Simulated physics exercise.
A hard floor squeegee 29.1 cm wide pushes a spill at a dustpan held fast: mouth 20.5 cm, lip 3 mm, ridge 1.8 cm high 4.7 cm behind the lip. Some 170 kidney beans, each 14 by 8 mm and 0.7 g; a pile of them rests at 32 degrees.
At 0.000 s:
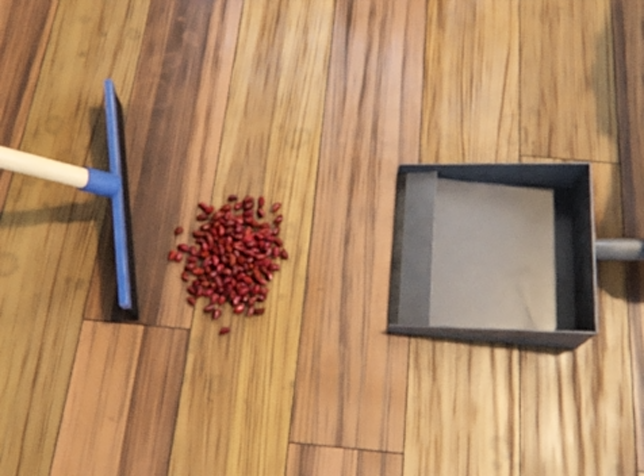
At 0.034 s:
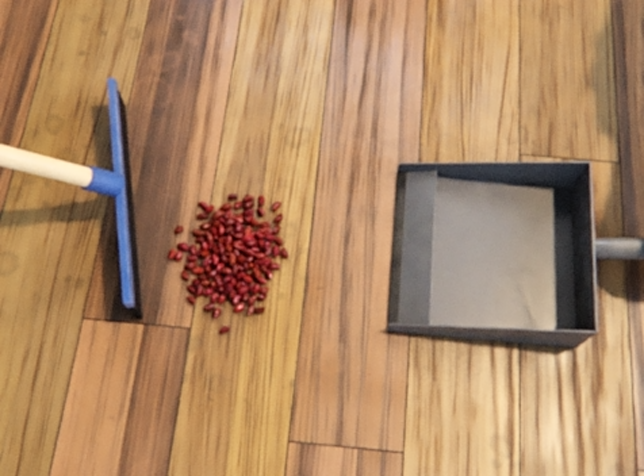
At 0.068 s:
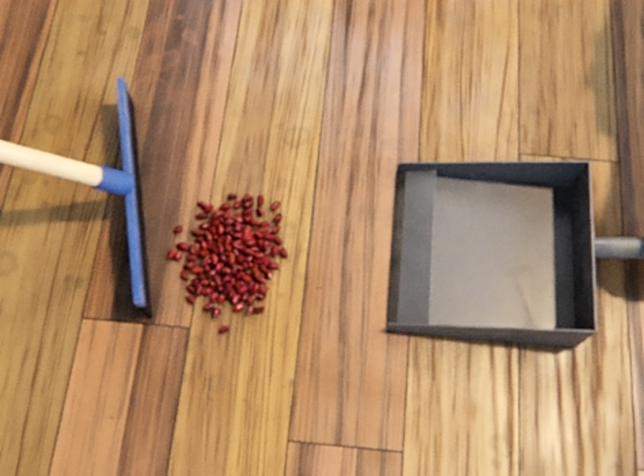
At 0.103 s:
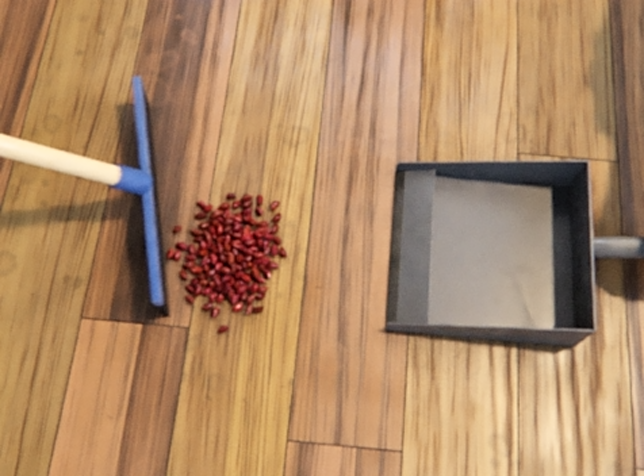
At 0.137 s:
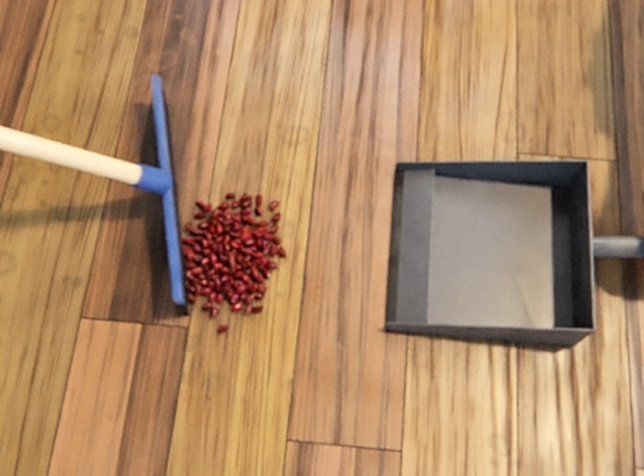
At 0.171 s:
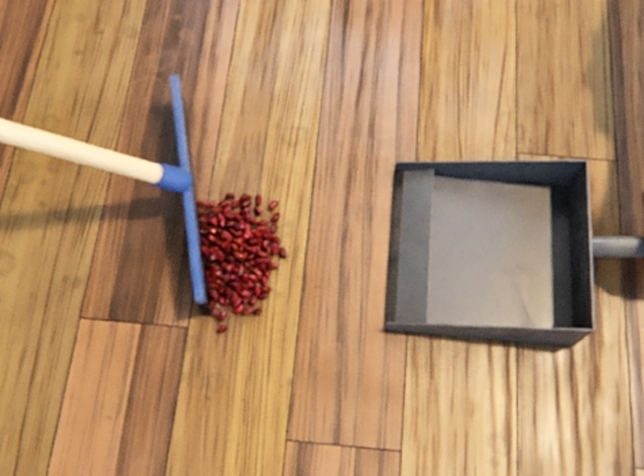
On a wooden plank floor, a blue squeegee with a pale handle stands left of a small pile of red beans, with a dark dustpan at right. The blade slides rightward, closing the gap, then meets the pile and presses its left side into a tighter heap while the dustpan stays still.
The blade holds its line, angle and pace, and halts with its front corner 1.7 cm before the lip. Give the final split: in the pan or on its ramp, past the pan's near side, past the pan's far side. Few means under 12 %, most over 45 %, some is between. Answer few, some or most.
In the pan or on its ramp: Some; past the pan's near side: Few; past the pan's far side: Few.
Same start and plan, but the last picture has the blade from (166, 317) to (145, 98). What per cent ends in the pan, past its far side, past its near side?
Pan 0, far 0, near 20.
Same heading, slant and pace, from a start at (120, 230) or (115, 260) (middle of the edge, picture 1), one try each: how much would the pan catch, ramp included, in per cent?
About 20 and 15 per cent.
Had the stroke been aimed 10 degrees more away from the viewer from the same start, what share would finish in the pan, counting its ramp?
It would be near 20 per cent.
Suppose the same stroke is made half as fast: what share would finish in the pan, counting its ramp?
Then about 20 per cent.
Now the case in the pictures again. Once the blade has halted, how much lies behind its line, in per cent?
About 5 per cent.
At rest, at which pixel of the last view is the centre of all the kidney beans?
Near (383, 238).
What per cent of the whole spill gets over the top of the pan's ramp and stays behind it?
Roughly 0 per cent.
After 0.32 s, middle of the blade 14 cm from the lip; 0 % over the lip, far side 0 %, near side 5 %.
Then, at 0.41 s, middle of the blade 8 cm from the lip; 0 % over the lip, far side 5 %, near side 5 %.
After 0.64 s, middle of the blade 5 cm from the lip; 25 % over the lip, far side 5 %, near side 5 %.
At rest (2.2 s), pan 25 %, near side 10 %, far side 5 %, in front of the lip or behind the blade 60 %.
